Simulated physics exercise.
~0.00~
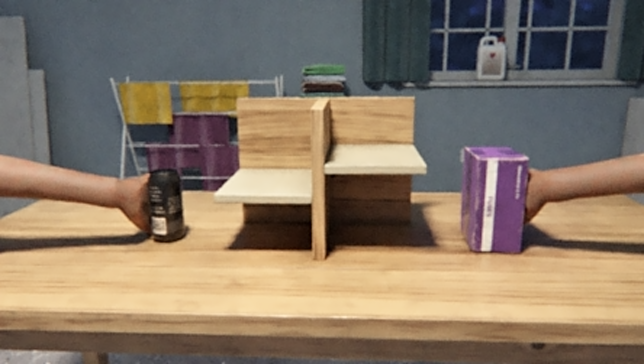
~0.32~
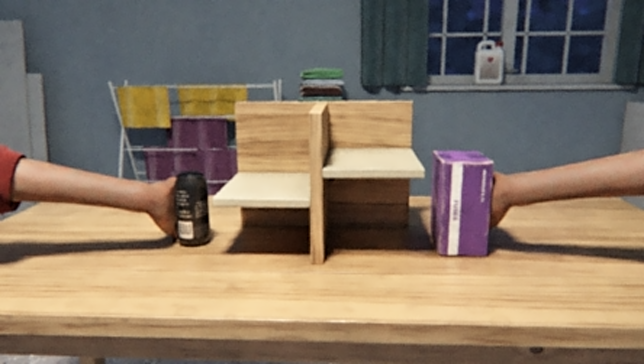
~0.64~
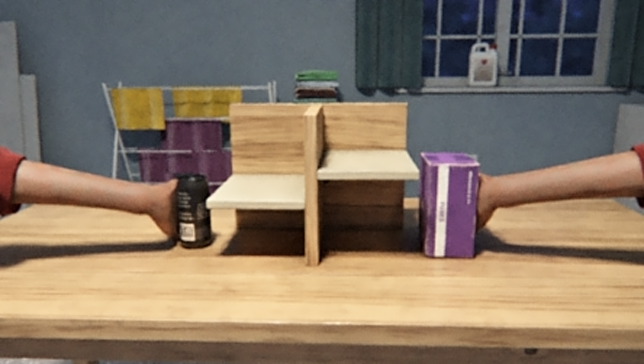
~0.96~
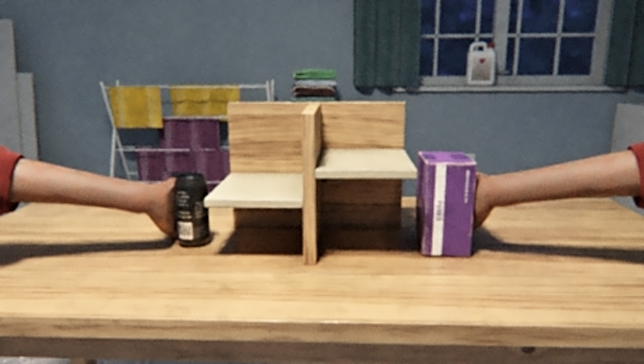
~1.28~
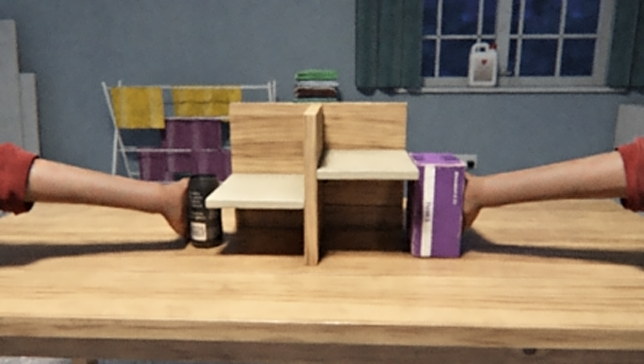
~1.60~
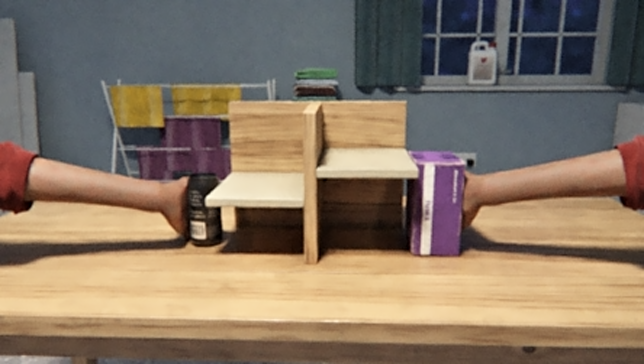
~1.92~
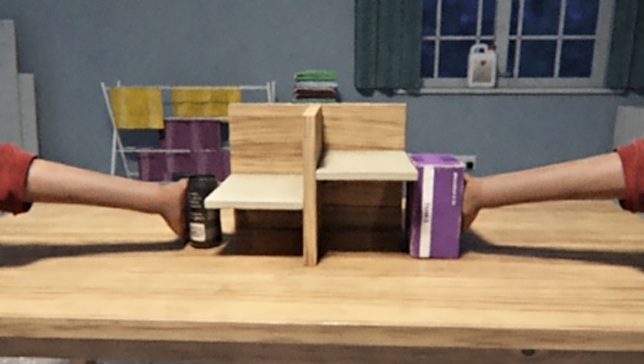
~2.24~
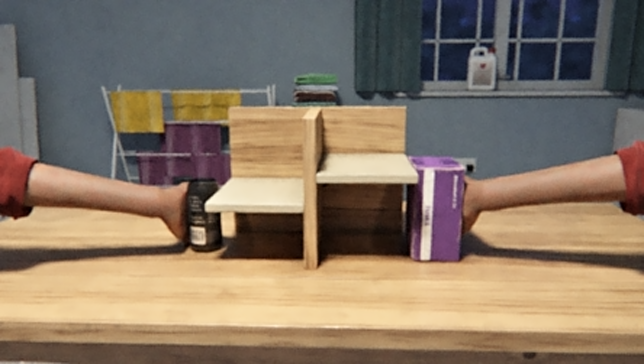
We see two hands on a wooden table sliding a black can from the left and a purple box from the right toward a small rack with a low shelf on each side, until both stop upright against the shelf edges, still held.
